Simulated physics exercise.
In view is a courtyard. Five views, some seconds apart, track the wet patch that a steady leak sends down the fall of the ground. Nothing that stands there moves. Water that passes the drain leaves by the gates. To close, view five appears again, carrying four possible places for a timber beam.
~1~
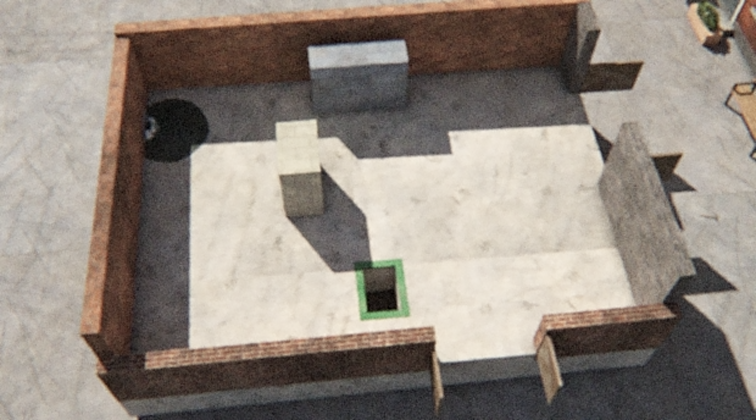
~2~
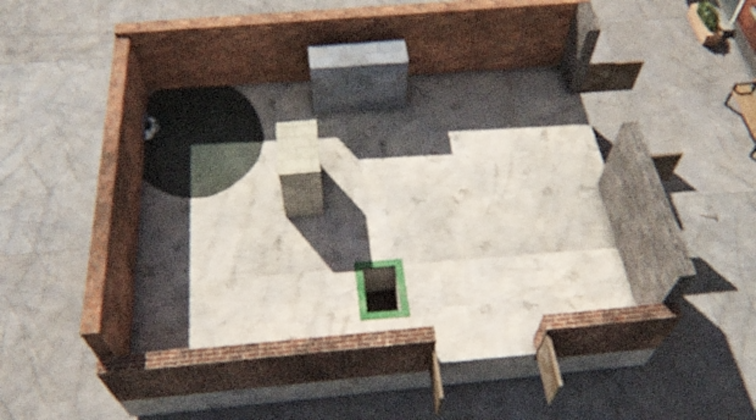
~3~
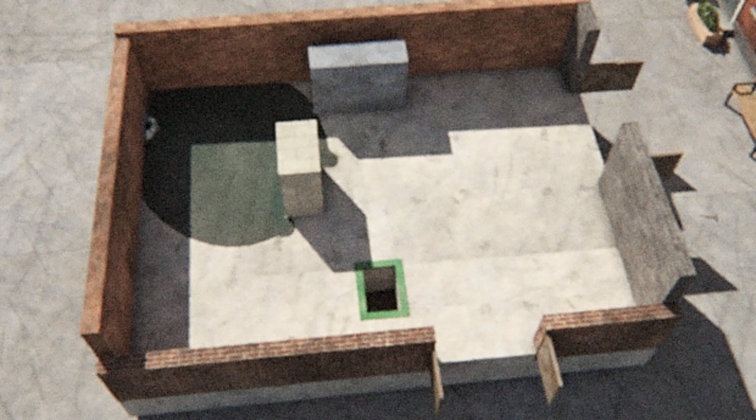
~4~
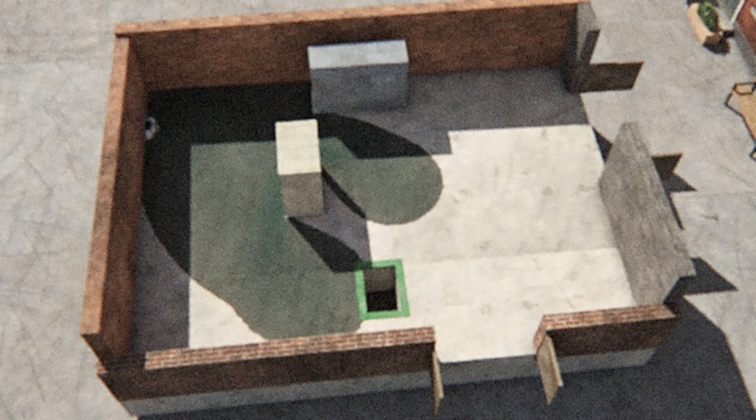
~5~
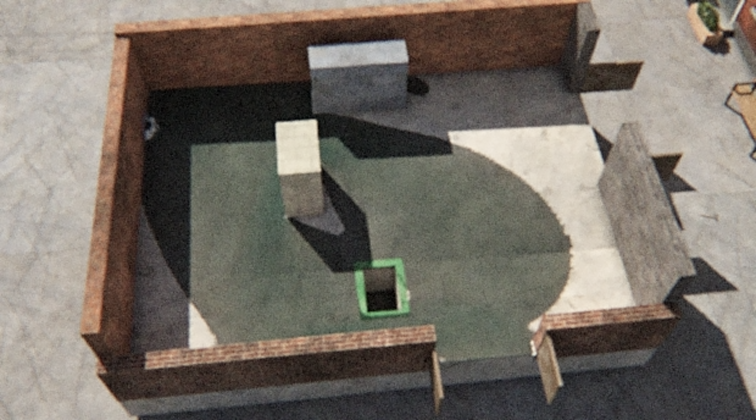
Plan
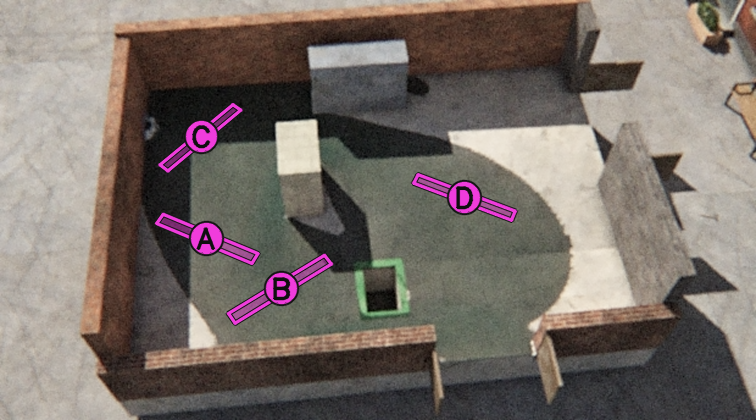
Walled courtyard with dark water spreading from the left wall, flowing around a pale block and reaching a green-rimmed square opening.
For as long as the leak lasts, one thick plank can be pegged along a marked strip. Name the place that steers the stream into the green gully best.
Place A.
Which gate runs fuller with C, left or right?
More leaves on the left.
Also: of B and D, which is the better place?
Place D.
On the marked copy, A from (159, 218) to (254, 258); B from (231, 318) to (327, 259); C from (163, 167) to (236, 107); D from (415, 178) to (513, 215).
With A, about 21 % of the stream runs into the green gully, about 77 % out by the gates.
With B, about 11 % of the stream runs into the green gully, about 86 % out by the gates.
With C, about 12 % of the stream runs into the green gully, about 85 % out by the gates.
With D, about 15 % of the stream runs into the green gully, about 83 % out by the gates.
